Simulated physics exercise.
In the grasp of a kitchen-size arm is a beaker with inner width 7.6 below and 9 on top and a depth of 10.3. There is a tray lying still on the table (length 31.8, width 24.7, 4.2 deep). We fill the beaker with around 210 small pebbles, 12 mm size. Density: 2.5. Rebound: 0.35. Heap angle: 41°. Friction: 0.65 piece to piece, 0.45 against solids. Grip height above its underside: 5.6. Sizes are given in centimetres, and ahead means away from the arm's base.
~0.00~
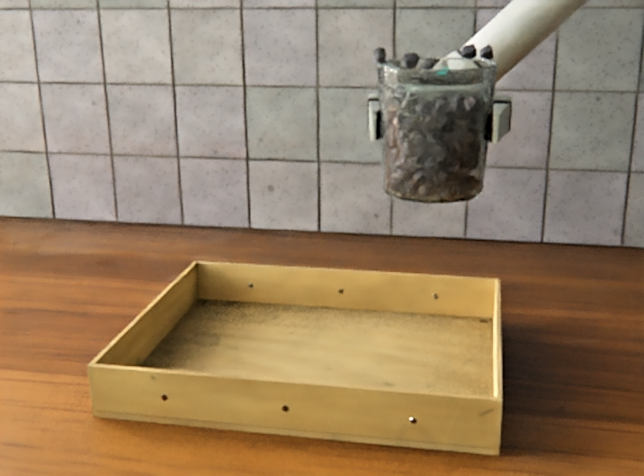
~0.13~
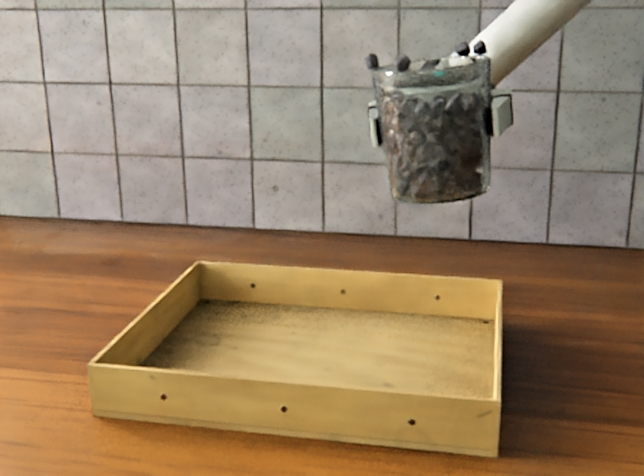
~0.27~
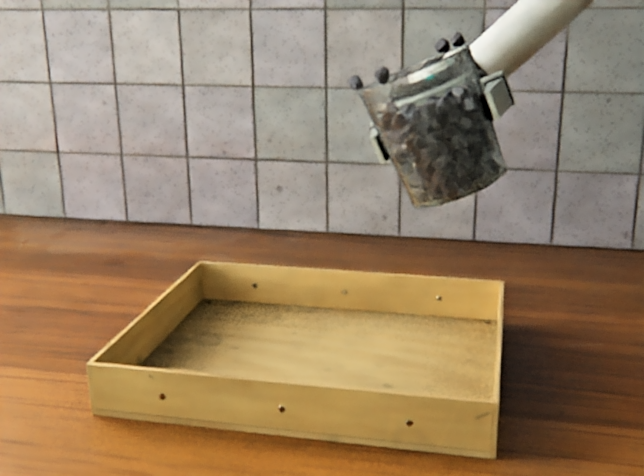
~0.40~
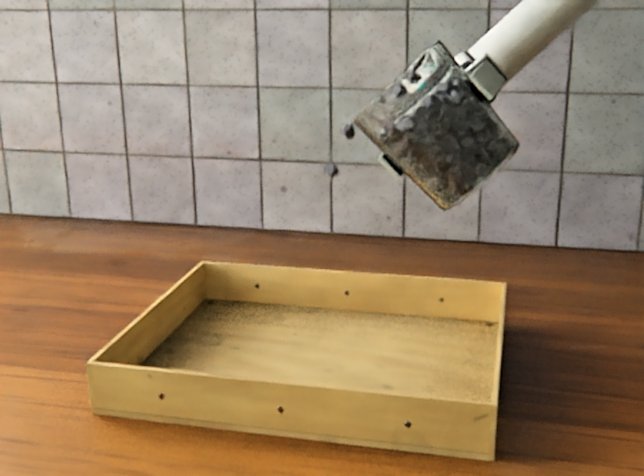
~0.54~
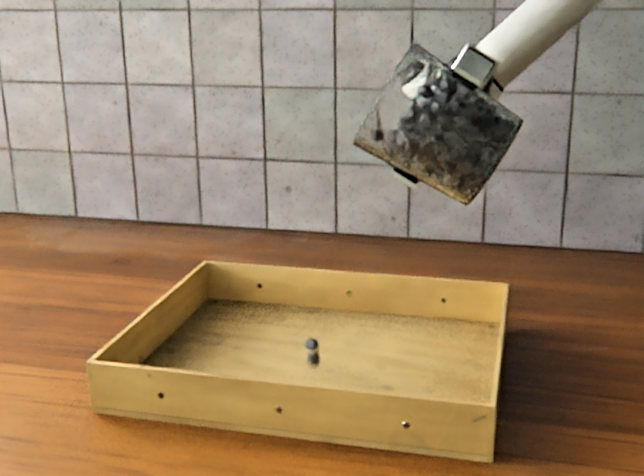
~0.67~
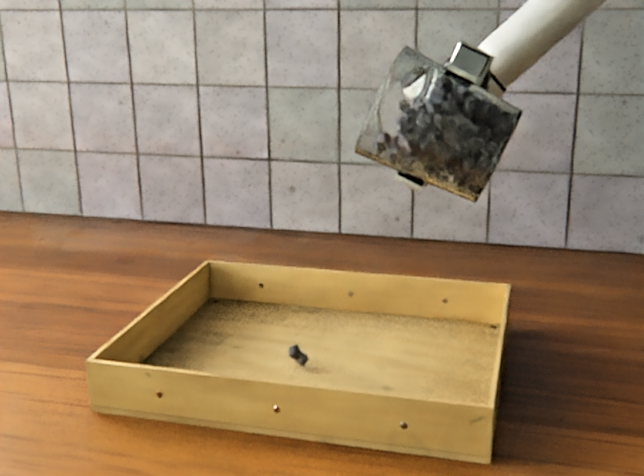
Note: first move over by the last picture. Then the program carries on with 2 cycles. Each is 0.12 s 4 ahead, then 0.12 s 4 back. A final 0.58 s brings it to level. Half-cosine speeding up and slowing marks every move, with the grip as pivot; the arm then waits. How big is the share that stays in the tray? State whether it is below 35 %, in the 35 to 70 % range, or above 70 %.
It is below 35 %.
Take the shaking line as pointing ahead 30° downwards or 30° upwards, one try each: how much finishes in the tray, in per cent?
It comes to around 5 per cent on the first try and around 35 per cent on the second.
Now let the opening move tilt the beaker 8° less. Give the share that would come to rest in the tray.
About 10 percent.
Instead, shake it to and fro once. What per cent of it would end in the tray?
In that case some 10 per cent.
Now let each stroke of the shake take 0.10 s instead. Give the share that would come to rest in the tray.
In that case it would be near 30 percent.
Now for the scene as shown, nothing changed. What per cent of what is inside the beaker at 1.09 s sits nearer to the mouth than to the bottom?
Share in the mouth half: About 55 %.
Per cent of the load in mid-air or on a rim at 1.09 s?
It amounts to roughly 2 in a hundred.
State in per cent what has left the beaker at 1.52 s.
Around 20 % is out.
By 1.09 s, tilted 66° forward, highest piece 24 above the table; 184 in the beaker, 23 in the tray, 5 in flight or on a rim.
By 1.52 s, tilted 19° forward, highest piece 26 above the table; 169 in the beaker, 43 in the tray.
By 1.93 s, level, highest piece 26 above the table; 169 in the beaker, 43 in the tray.
By 2.98 s, level, highest piece 26 above the table; 169 in the beaker, 43 in the tray.
Final count, 169 in the beaker, 43 in the tray. That is 20 % in the tray.
